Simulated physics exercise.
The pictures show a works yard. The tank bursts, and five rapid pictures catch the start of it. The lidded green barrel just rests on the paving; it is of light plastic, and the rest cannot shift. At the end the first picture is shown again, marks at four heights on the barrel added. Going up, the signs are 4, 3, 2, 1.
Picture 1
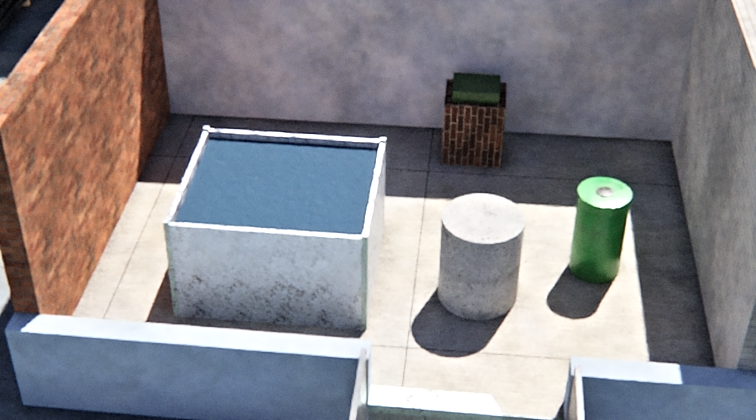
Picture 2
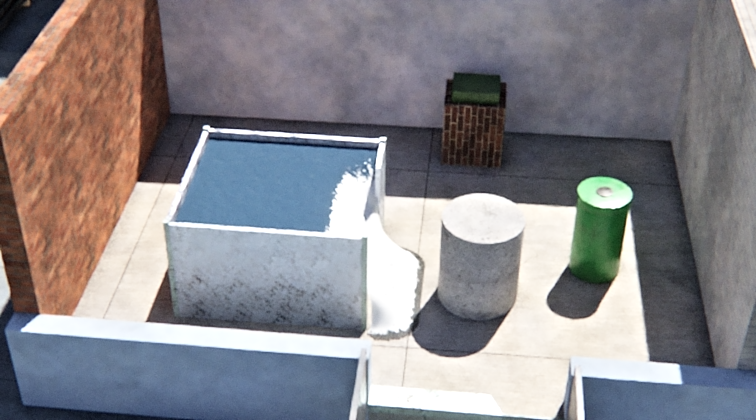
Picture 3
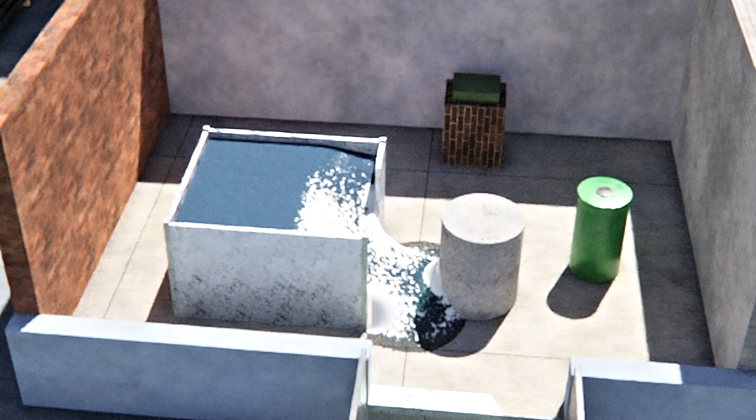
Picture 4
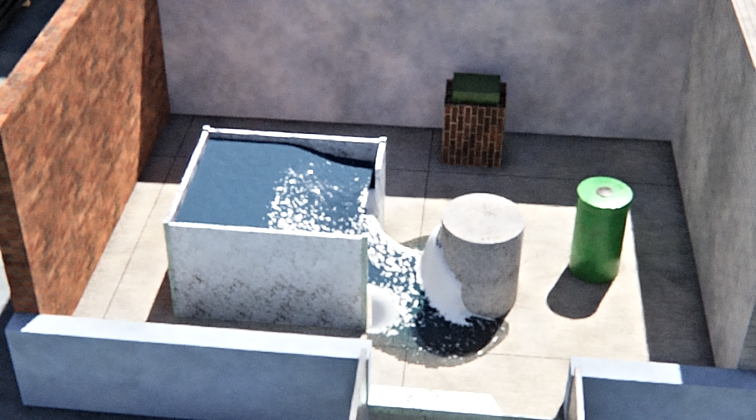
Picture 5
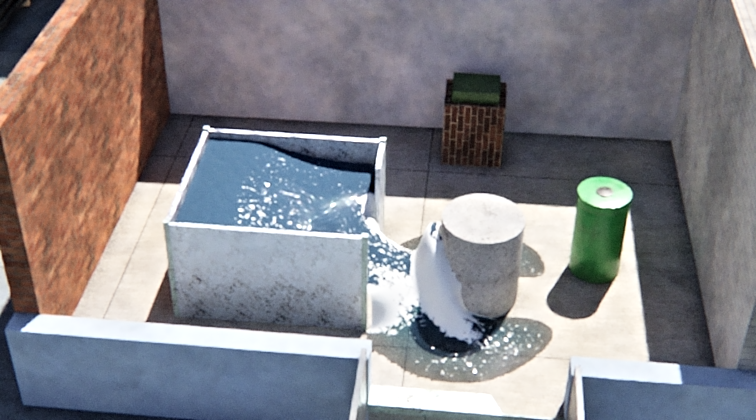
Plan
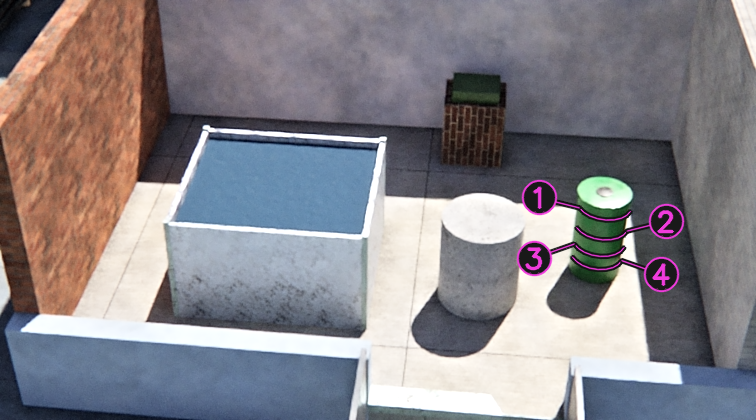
A walled works yard with one brick wall on the left is seen from above by a still camera. A pale open-topped tank of dark water stands on the left, a grey concrete cylinder right of centre, a green barrel further right and a brick block behind. White, foaming water pours from the tank's right side, strikes the cylinder's base and spreads around its front, while the tank's surface churns and dips.
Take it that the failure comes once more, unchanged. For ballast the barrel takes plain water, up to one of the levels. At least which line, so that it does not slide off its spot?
Use mark 4.
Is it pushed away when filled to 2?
No, not at all.
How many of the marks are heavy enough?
All four.
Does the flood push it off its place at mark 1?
No, not at all.
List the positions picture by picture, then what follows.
Lid of the green barrel at (606, 192); tank full, its middle at (281, 187); open gate at (470, 352), in the first frame.
In the second frame, 2 % of the ground wet, in view closest to the barrel at (408, 269).
In the third frame, 5 % of the ground wet, in view closest to the barrel at (449, 317).
In the fourth frame, 7 % of the ground wet, in view closest to the barrel at (496, 322).
Lid of the green barrel at (606, 192); 11 % of the ground wet, in view closest to the barrel at (523, 324), in the fifth frame.
On the marked copy, 1 at (605, 220); 2 at (602, 239); 3 at (600, 256); 4 at (597, 269); from the bottom up 4, 3, 2, 1.
For mark 1, it does not move.
For mark 2, it does not move.
For mark 3, it does not move.
For mark 4, it does not move.
